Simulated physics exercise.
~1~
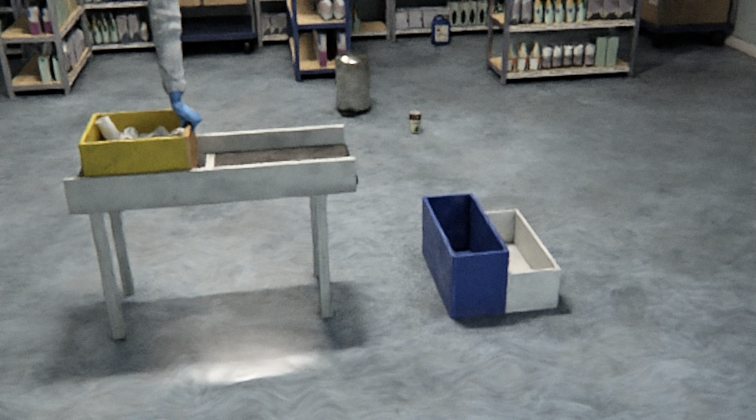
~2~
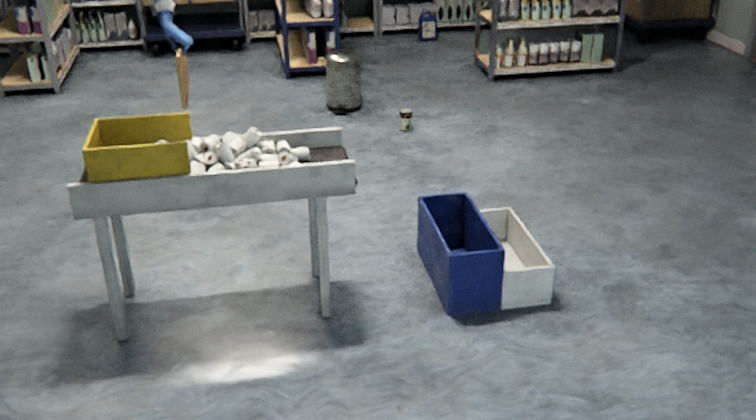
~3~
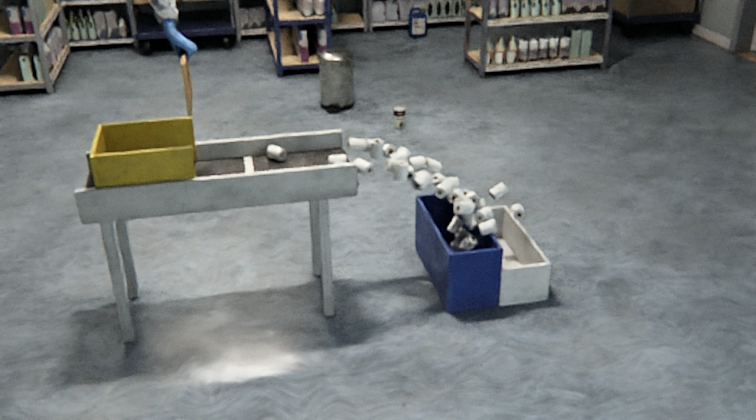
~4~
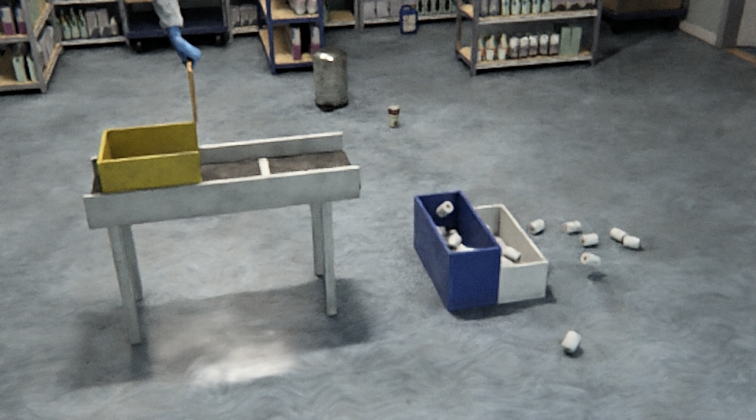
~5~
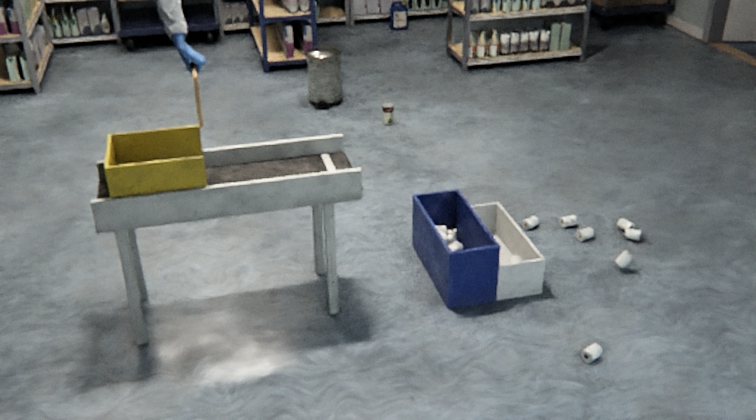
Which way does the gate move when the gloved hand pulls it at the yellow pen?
The gate moves up, and the hand then holds it above the belt.
